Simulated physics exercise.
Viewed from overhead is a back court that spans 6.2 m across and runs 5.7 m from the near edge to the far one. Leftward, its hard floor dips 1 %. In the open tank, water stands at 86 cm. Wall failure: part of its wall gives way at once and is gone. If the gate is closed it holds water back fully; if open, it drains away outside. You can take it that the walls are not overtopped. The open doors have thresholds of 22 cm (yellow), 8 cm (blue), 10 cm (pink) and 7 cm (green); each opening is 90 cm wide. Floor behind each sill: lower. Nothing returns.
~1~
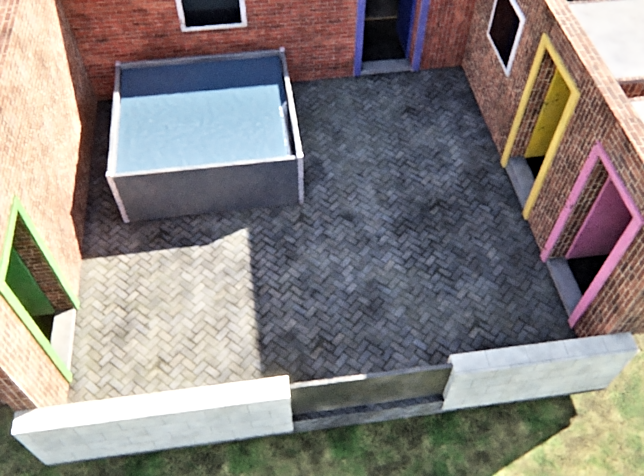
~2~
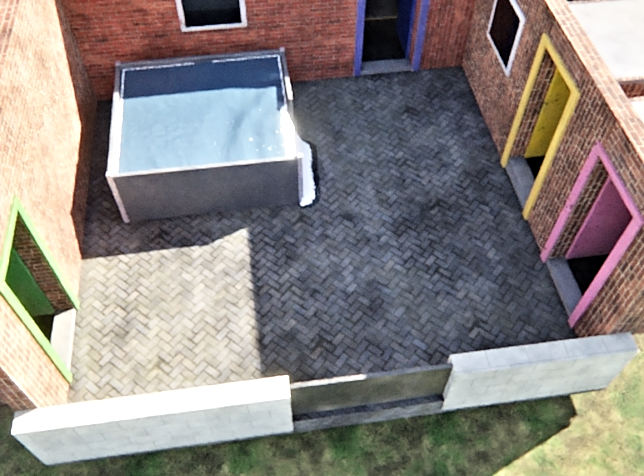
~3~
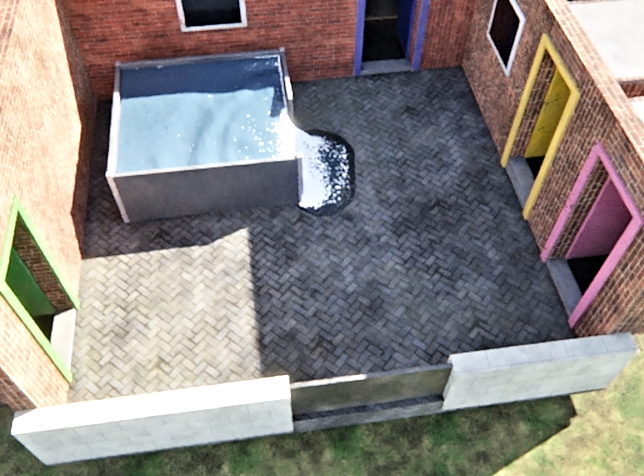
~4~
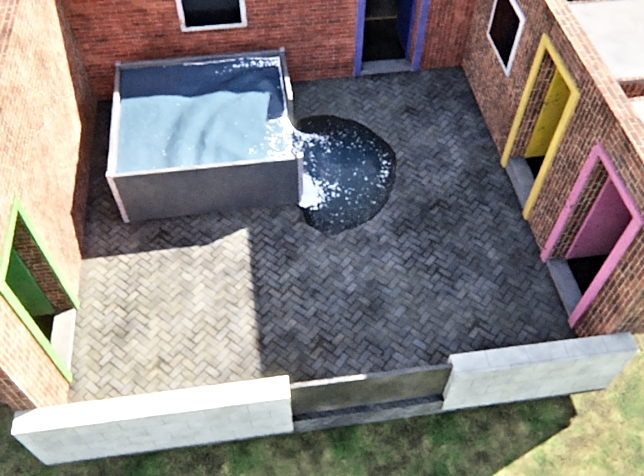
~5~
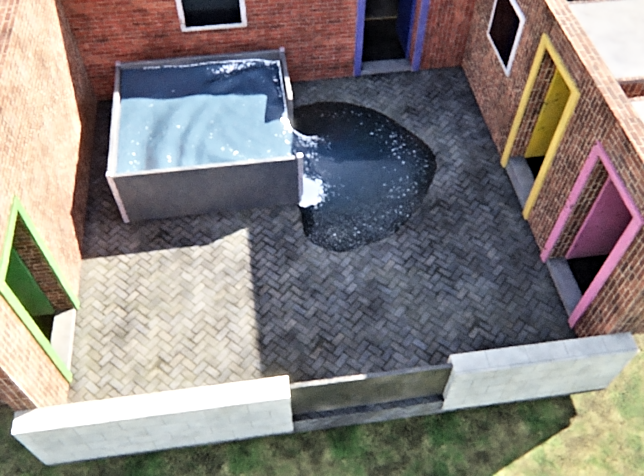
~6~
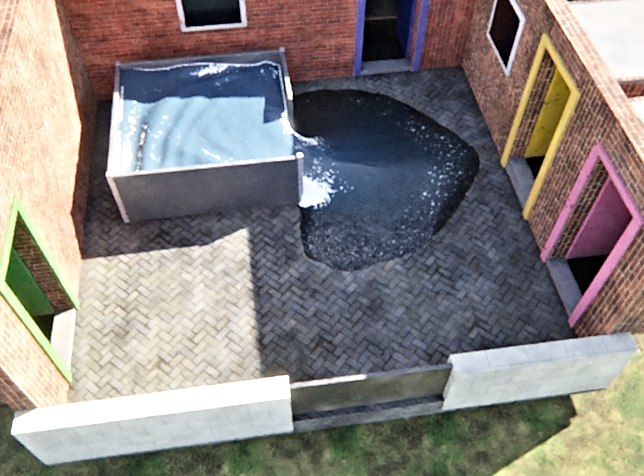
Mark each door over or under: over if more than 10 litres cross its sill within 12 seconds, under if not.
Marks: Yellow door: Over; blue door: Over; pink door: Over; green door: Over.
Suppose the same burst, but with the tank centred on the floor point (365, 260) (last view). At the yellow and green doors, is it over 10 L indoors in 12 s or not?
Then: Yellow below, green past it.
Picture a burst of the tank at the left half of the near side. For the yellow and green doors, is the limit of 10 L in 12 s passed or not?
Lab note: Vs limit, yellow door inside limit; green door limit exceeded.
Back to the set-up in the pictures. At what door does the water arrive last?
Looks like the green door.
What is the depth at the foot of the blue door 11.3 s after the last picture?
Close to 8.0 cm of depth.
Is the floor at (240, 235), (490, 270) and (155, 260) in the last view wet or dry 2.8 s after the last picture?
Untouched, soaked, untouched.
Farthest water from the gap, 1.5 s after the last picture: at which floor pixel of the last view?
I'd put it close to (579, 362).
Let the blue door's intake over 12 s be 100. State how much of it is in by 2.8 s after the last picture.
25 per cent, roughly.
Then, 0.7 s after the last picture water covers 40 % of the floor and is deepest (46 cm) near (308, 180); yellow door 34 cm at the sill, 16 L in, blue door 9 cm at the sill, 0 L in, pink door not reached, green door not reached.
Then, 1.5 s after the last picture water covers 50 % of the floor and is deepest (56 cm) near (579, 362); yellow door 37 cm at the sill, 69 L in, blue door 10 cm at the sill, 0 L in, pink door 20 cm at the sill, 15 L in, green door not reached.
Then, 2.8 s after the last picture water covers 60 % of the floor and is deepest (32 cm) near (565, 364); yellow door 25 cm at the sill, 122 L in, blue door 14 cm at the sill, 32 L in, pink door 20 cm at the sill, 60 L in, green door not reached.
Then, 6.3 s after the last picture water covers 95 % of the floor and is deepest (22 cm) near (295, 100); yellow door 15 cm at the sill, 127 L in, blue door 13 cm at the sill, 103 L in, pink door 19 cm at the sill, 190 L in, green door 17 cm at the sill, 68 L in.
Then, 11.3 s after the last picture water covers 100 % of the floor and is deepest (20 cm) near (92, 168); yellow door 10 cm at the sill, 128 L in, blue door 8 cm at the sill, 129 L in, pink door 11 cm at the sill, 238 L in, green door 16 cm at the sill, 274 L in.
